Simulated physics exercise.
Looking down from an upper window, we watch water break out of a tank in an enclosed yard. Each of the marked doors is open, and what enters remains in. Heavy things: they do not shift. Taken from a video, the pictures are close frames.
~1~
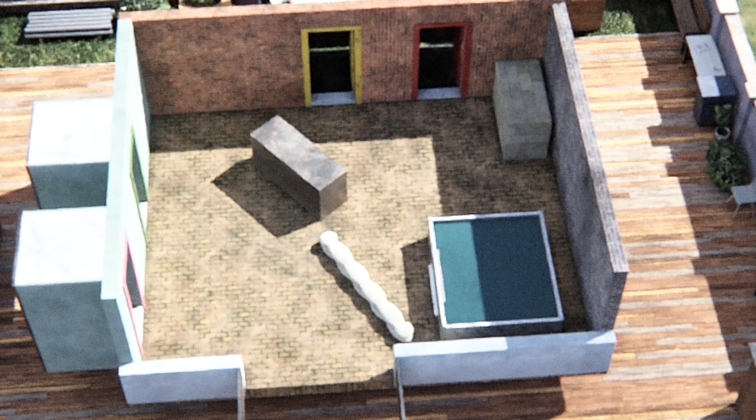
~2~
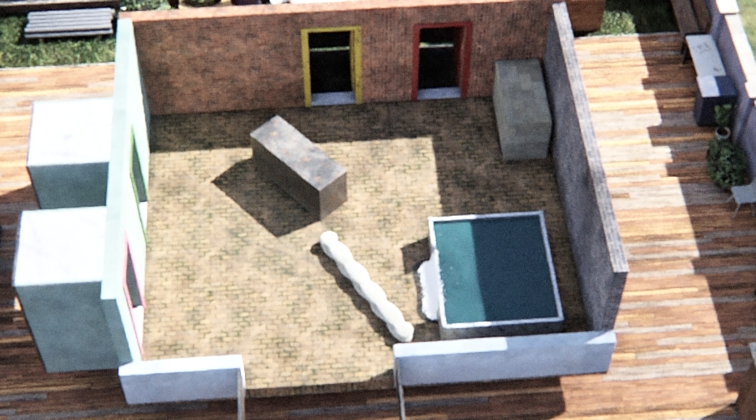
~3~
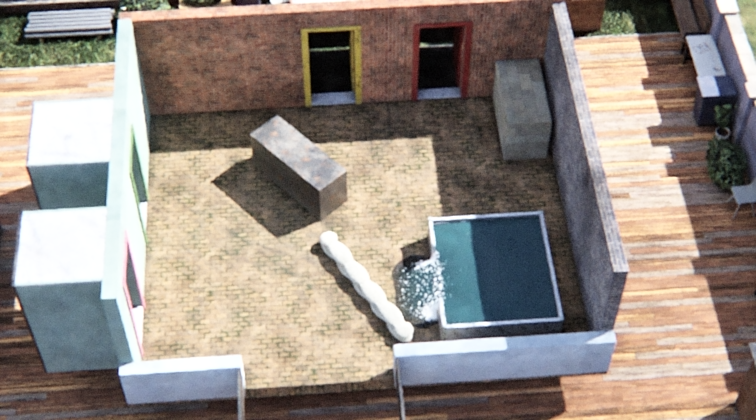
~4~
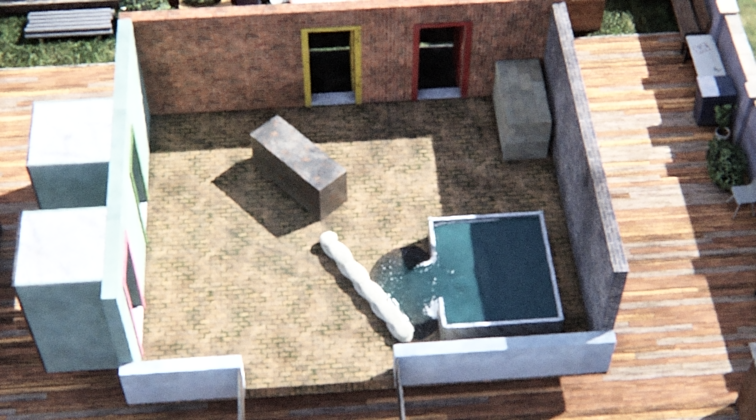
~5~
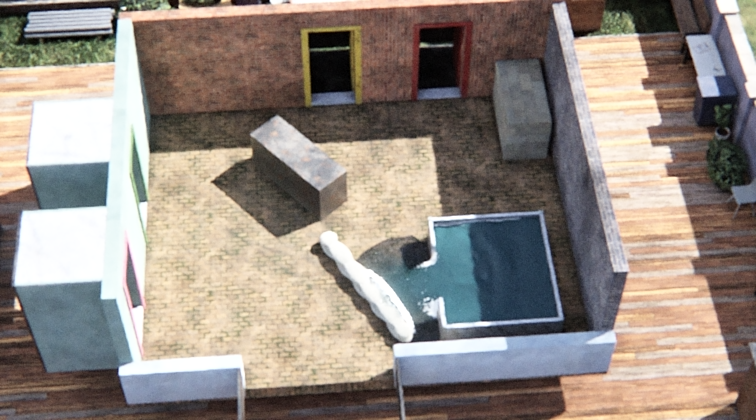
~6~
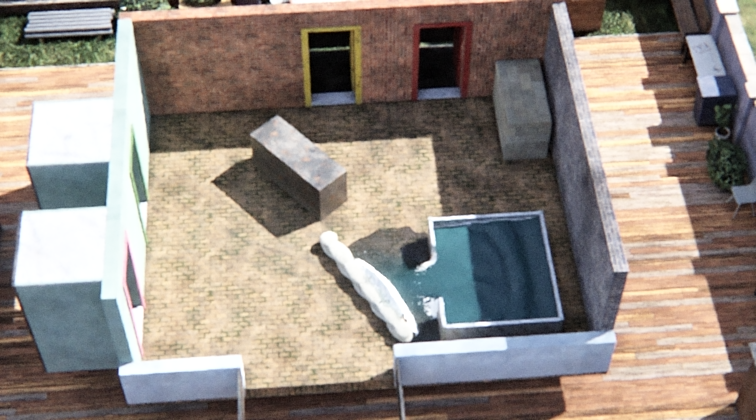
The clip opens on a sunlit, walled yard seen from above, with an open tank of still water near a lumpy white barrier. Water bursts from the tank's left side and spreads in a foamy sheet over the paving, then reaches the barrier, while ripples cross the tank and the blocks stay put.
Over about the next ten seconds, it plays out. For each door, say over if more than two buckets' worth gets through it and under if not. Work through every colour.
Pink door: Under, yellow door: Under, red door: Over, green door: Under.
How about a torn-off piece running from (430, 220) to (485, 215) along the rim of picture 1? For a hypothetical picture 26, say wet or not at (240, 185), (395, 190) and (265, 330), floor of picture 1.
Result, in sequence: Spared by the spill, sodden, spared by the spill.
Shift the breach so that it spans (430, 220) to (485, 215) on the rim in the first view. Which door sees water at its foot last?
Latest of all is the pink-painted one.
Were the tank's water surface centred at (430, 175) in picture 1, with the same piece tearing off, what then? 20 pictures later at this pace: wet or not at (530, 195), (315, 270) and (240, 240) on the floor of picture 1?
In order: Untouched, untouched, submerged.
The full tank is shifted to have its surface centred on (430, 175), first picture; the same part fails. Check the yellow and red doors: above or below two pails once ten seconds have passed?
The yellow one lets more in; the red one stays under.
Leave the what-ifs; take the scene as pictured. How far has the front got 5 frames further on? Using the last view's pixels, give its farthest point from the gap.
Somewhere near (319, 224).
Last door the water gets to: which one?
It's the pink-painted one.
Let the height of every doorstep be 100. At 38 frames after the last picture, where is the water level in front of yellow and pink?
In order: Roughly 80 % and 30 %.
A moment on, water covers 10 % of the floor; the pink door not reached, the yellow door not reached, the red door not reached, the green door not reached.
Next, water covers 25 % of the floor; the pink door not reached, the yellow door not reached, the red door not reached, the green door not reached.
Then, water covers 40 % of the floor; the pink door not reached, the yellow door wet at the sill, nothing in, the red door under two buckets in, the green door not reached.
Later, water covers 70 % of the floor; the pink door wet at the sill, nothing in, the yellow door under two buckets in, the red door over two buckets in, the green door wet at the sill, nothing in.
In the end, water covers 85 % of the floor; the pink door wet at the sill, nothing in, the yellow door under two buckets in, the red door far over two buckets in, the green door wet at the sill, nothing in.
